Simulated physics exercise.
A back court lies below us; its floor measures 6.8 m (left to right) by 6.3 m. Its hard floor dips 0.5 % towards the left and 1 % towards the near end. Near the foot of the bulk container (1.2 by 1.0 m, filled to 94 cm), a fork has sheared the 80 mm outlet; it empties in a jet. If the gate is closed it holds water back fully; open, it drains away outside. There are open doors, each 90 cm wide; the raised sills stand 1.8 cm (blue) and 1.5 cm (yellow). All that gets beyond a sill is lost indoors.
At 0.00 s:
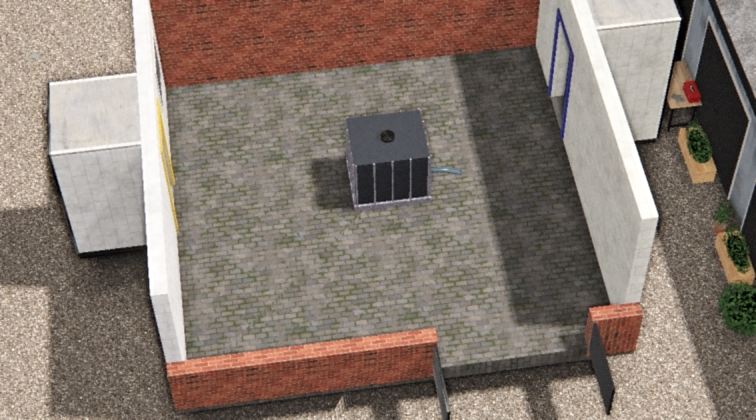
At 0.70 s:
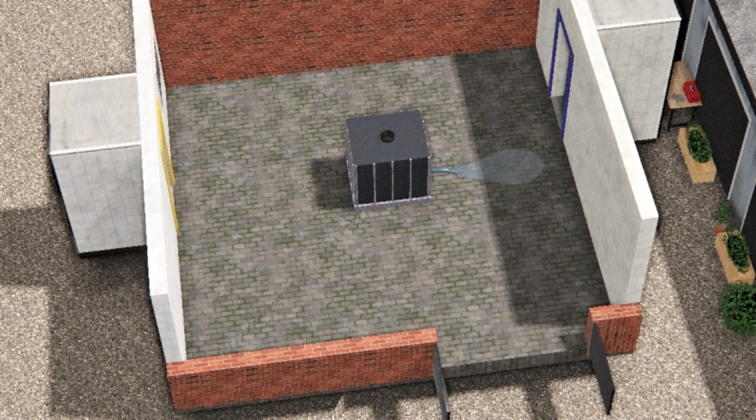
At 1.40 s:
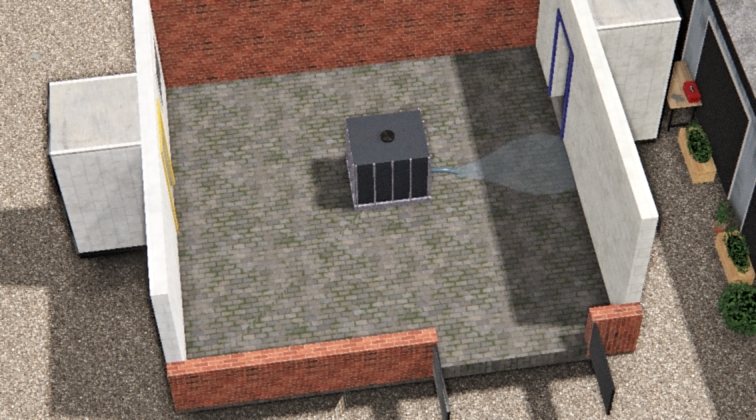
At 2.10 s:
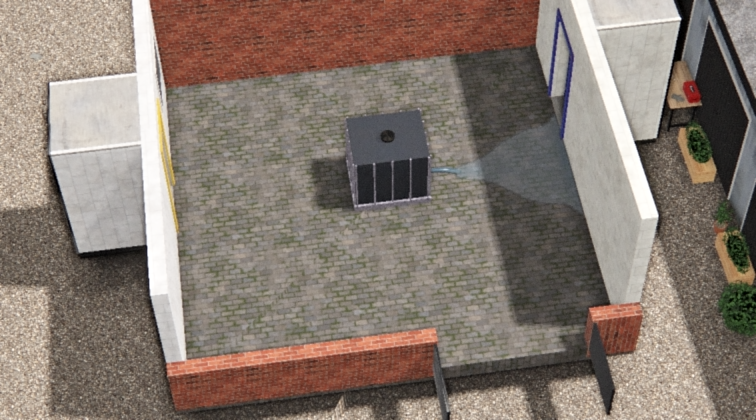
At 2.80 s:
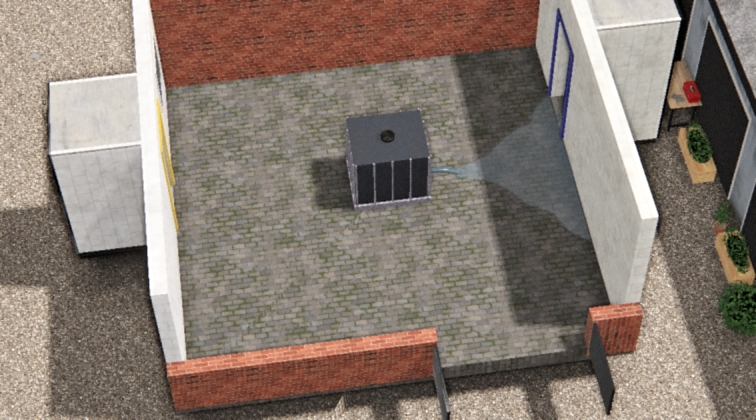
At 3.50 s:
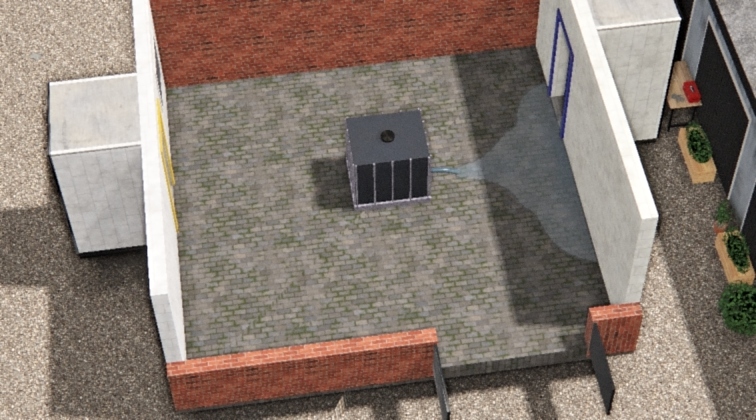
Water jets from the right side of a dark grey, box-shaped container, spreads across the paving as a thin, pale sheet, reaches the right-hand wall and widens along its foot, mostly towards the near end. The container stands mid-court, between white side walls, a red brick back wall and a low brick front wall with an open gateway. The steady view looks down from high above the near side.
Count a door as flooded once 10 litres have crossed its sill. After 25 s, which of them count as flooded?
After that time: The blue door is not flooded; the yellow door is not flooded.
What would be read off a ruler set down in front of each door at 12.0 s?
Depths in centimetres: Blue 2.0, yellow 0.0.
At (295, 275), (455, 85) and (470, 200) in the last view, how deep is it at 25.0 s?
0.0, 0.8 and 0.4 cm.
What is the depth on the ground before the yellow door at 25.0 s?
Depth reading: Near 0.0 cm.
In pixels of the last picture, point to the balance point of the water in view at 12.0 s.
I'd put it at around pixel (518, 190).
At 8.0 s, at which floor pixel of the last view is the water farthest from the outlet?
Front tip: Around pixel (611, 331).
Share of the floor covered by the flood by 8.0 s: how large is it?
Wet share: Around 25 %.
After 5.0 s water covers 10 % of the floor and is deepest (5 cm) near (563, 165); blue door 1.9 cm at the sill, 0 L in, yellow door not reached.
After 8.0 s water covers 25 % of the floor and is deepest (5 cm) near (563, 165); blue door 1.9 cm at the sill, 0 L in, yellow door not reached.
After 12.0 s water covers 35 % of the floor and is deepest (5 cm) near (561, 157); blue door 2 cm at the sill, 1 L in, yellow door not reached.
After 16.0 s water covers 40 % of the floor and is deepest (5 cm) near (561, 157); blue door 1.9 cm at the sill, 1 L in, yellow door not reached.
After 25.0 s water covers 50 % of the floor and is deepest (4 cm) near (551, 158); blue door 1.8 cm at the sill, 2 L in, yellow door not reached.
